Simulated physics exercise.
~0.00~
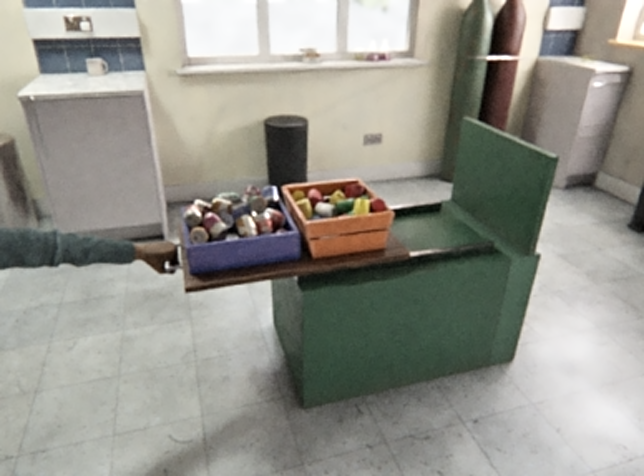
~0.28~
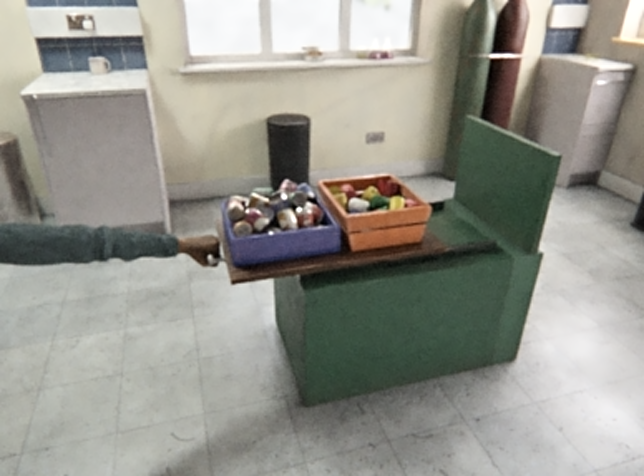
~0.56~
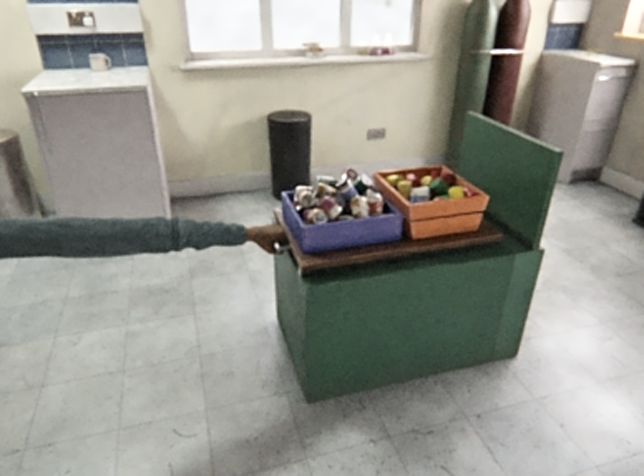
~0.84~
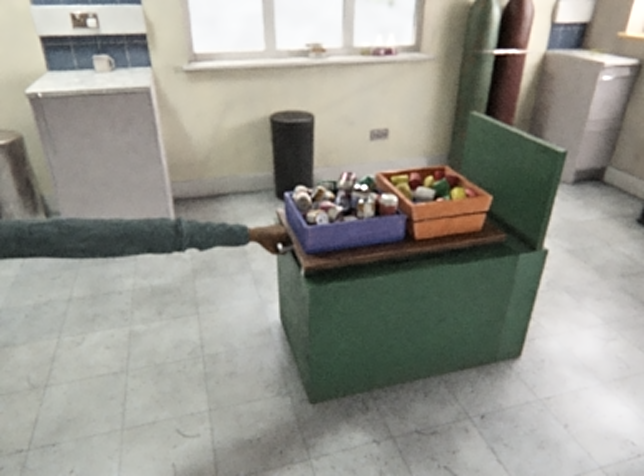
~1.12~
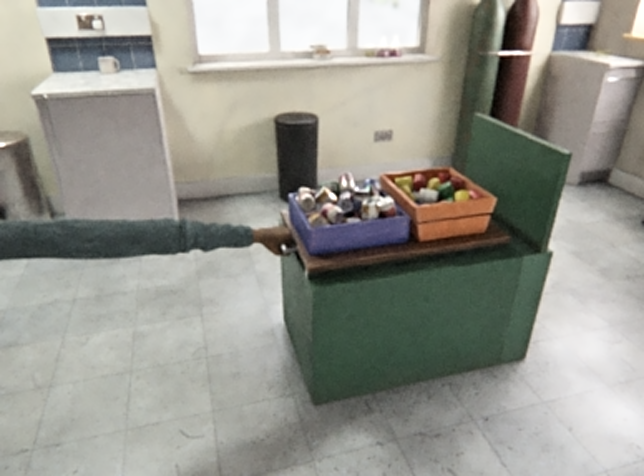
An arm pushes a shelf holding blue and orange crates right until it stops, goods still inside.
